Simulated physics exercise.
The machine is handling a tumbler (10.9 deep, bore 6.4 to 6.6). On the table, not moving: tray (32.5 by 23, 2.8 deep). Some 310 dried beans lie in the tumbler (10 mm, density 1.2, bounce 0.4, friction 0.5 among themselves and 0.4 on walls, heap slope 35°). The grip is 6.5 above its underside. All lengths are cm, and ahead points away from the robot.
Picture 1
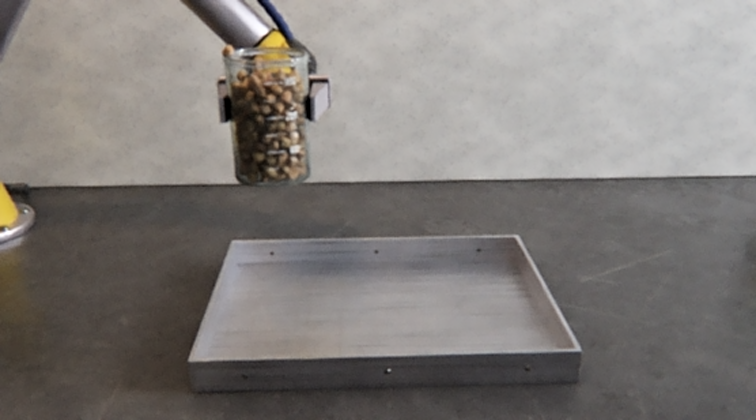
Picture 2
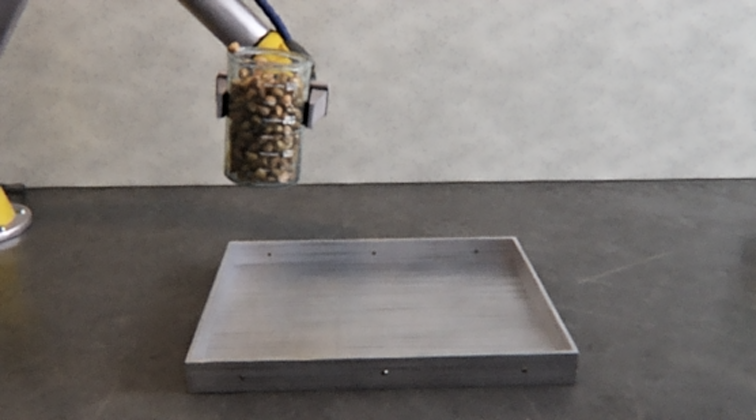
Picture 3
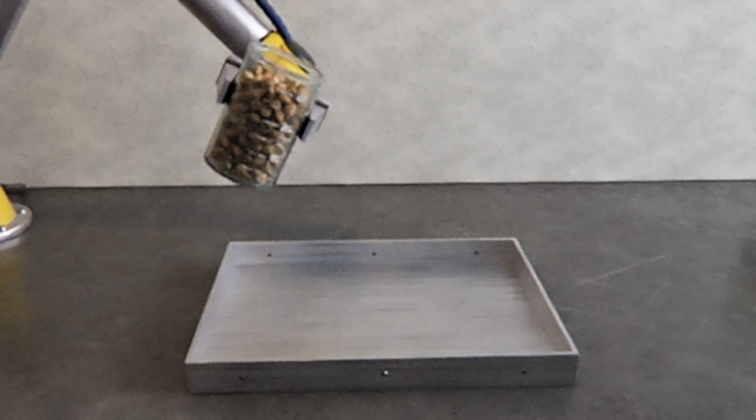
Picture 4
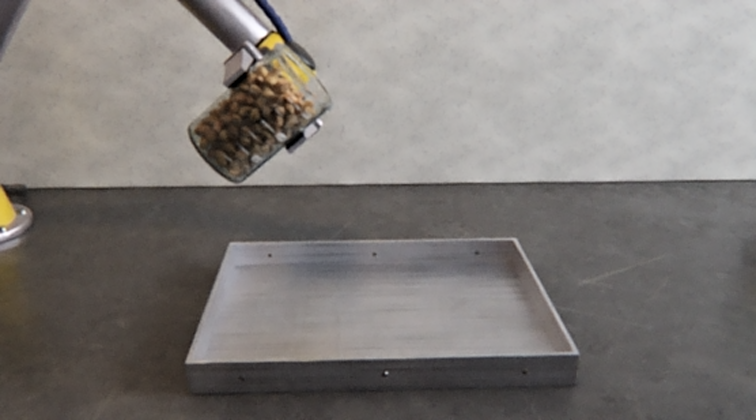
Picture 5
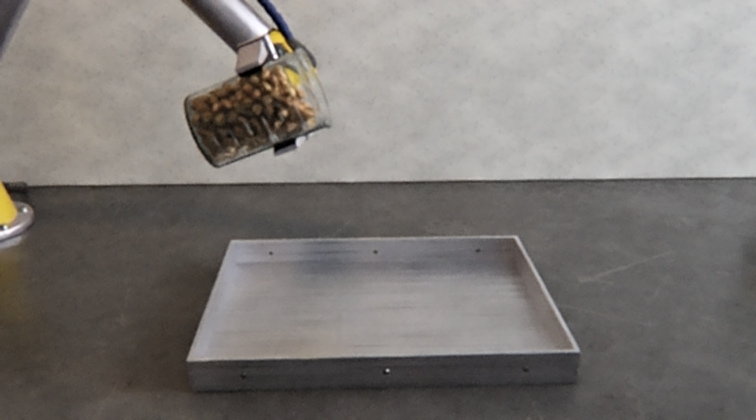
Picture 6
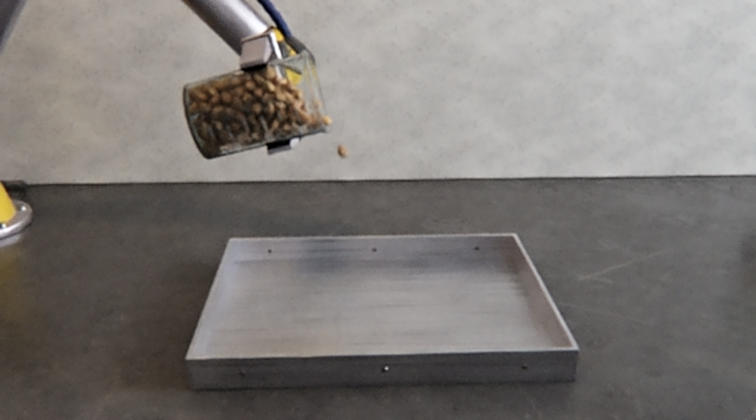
Robot arm tilting a clear glass tumbler of brown dried beans rightward above an empty grey tray, one bean dropping out.
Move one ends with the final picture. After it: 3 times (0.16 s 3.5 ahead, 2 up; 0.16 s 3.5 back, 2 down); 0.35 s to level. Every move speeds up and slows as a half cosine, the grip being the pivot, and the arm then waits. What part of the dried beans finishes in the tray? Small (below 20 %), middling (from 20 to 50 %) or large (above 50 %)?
Share in the tray: Middling (from 20 to 50 %).
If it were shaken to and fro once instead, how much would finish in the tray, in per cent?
In that case some 10 per cent.
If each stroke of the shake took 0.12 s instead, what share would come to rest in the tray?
It would be near 60 per cent.
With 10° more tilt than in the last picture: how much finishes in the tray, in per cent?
Some 60 per cent.
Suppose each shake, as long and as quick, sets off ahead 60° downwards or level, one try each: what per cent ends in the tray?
Some 5 and 25 per cent.
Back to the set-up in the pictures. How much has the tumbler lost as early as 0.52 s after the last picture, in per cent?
Near 15 per cent so far.
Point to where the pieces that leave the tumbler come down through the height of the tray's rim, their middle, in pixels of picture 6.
Around (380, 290).
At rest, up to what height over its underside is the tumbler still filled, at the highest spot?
About 8.0 cm.
Then, 0.52 s after the last picture, tilted 76° forward, highest piece 25 above the table; 268 in the tumbler, 37 in the tray, 4 in flight or on a rim.
Then, 1.05 s after the last picture, tilted 65° forward, highest piece 23 above the table; 217 in the tumbler, 91 in the tray, 1 in flight or on a rim.
Then, 1.51 s after the last picture, level, highest piece 23 above the table; 216 in the tumbler, 93 in the tray.
Then, 2.56 s after the last picture, level, highest piece 23 above the table; 216 in the tumbler, 93 in the tray.
Final count, 216 in the tumbler, 93 in the tray. That is 30 % in the tray.
